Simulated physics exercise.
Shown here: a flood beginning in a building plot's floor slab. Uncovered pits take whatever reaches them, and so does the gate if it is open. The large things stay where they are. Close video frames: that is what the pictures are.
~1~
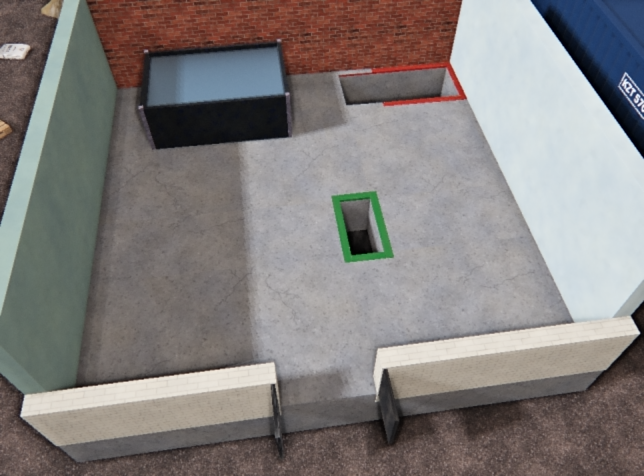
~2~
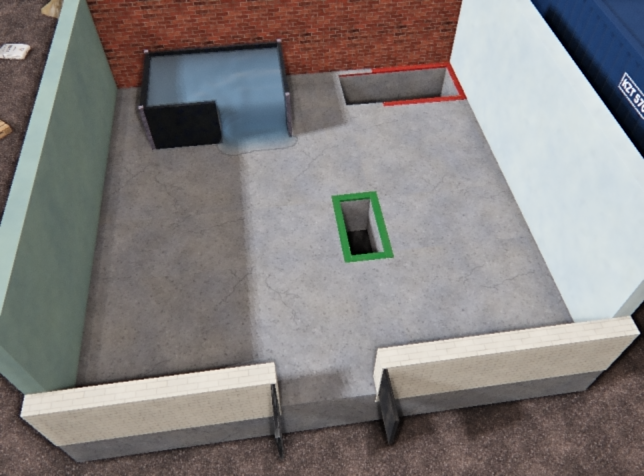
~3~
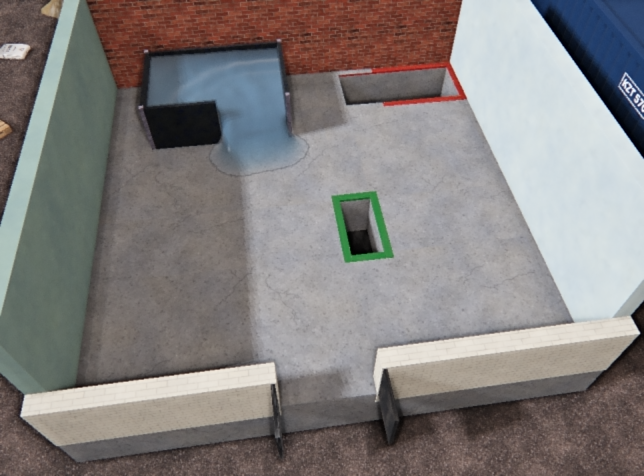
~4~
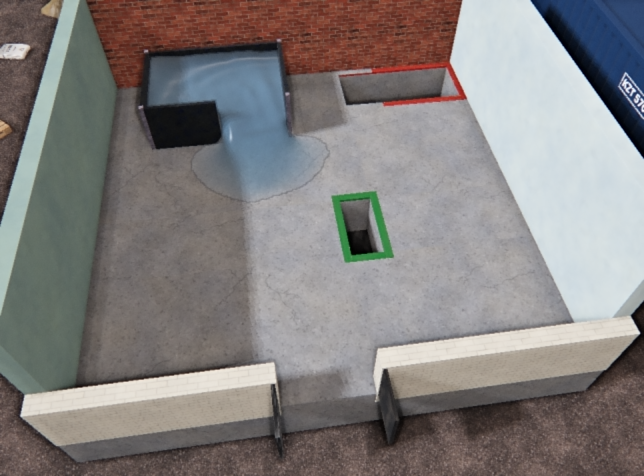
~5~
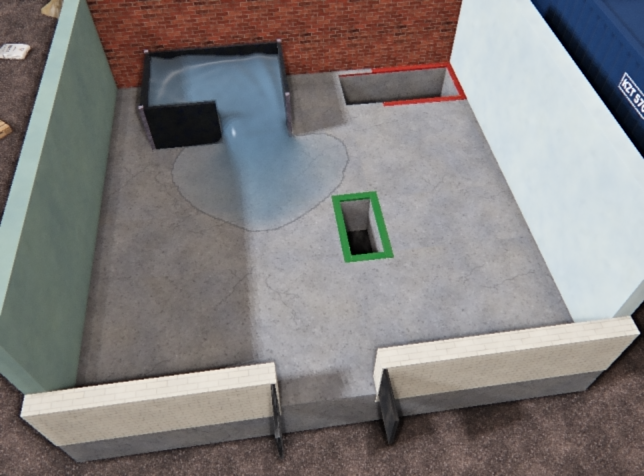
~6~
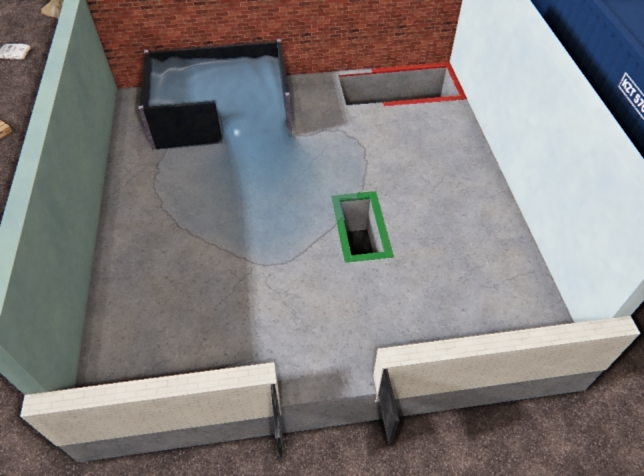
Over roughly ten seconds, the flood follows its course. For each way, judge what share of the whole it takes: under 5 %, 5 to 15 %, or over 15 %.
Shares: The gate takes over 15 %; the red pit takes under 5 %; the green pit takes over 15 %.
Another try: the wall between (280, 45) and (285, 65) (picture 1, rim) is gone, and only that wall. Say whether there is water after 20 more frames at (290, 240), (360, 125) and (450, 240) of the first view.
Well, the first is missed by the spill, the next hit by the spill, the last missed by the spill.
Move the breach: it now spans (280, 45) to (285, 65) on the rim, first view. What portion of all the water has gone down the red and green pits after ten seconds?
Near enough: Red 70 percent, green 0 percent.
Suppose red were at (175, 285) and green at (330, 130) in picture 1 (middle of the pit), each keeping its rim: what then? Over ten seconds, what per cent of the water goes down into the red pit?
Out of a hundred parts, 30 go to red.
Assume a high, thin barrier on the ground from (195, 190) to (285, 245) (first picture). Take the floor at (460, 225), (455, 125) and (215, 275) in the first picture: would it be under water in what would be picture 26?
First submerged, second spared, third spared.
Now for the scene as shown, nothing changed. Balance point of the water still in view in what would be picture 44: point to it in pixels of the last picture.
I'd say near (284, 219).
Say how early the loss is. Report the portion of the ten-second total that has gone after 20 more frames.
My guess would be around 50 percent.
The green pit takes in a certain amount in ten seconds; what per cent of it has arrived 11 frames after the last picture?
It would be roughly 35 percent of the ten-second total.
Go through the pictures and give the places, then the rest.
The first picture shows still water in the tank at (215, 77).
In the second picture, water pours out at (254, 127) and has run to (292, 142).
In the third picture, the front is at (227, 170), out from the gap at (254, 127).
In the fourth picture, water pours out at (255, 128) and has run to (247, 198).
In the fifth picture, the front is at (281, 223), out from the gap at (255, 128).
In the sixth picture, the front is at (285, 257), out from the gap at (255, 128).
A moment on, water covers 45 % of the floor; the gate 0 %, the red pit 0 %, the green pit 3 %.
Next, water covers 60 % of the floor; the gate 4 %, the red pit 0 %, the green pit 8 %.
Then, water covers 60 % of the floor; the gate 10 %, the red pit 0 %, the green pit 12 %.
Later, water covers 75 % of the floor; the gate 16 %, the red pit 0 %, the green pit 16 %.
In the end, water covers 90 % of the floor; the gate 21 %, the red pit 2 %, the green pit 22 %.
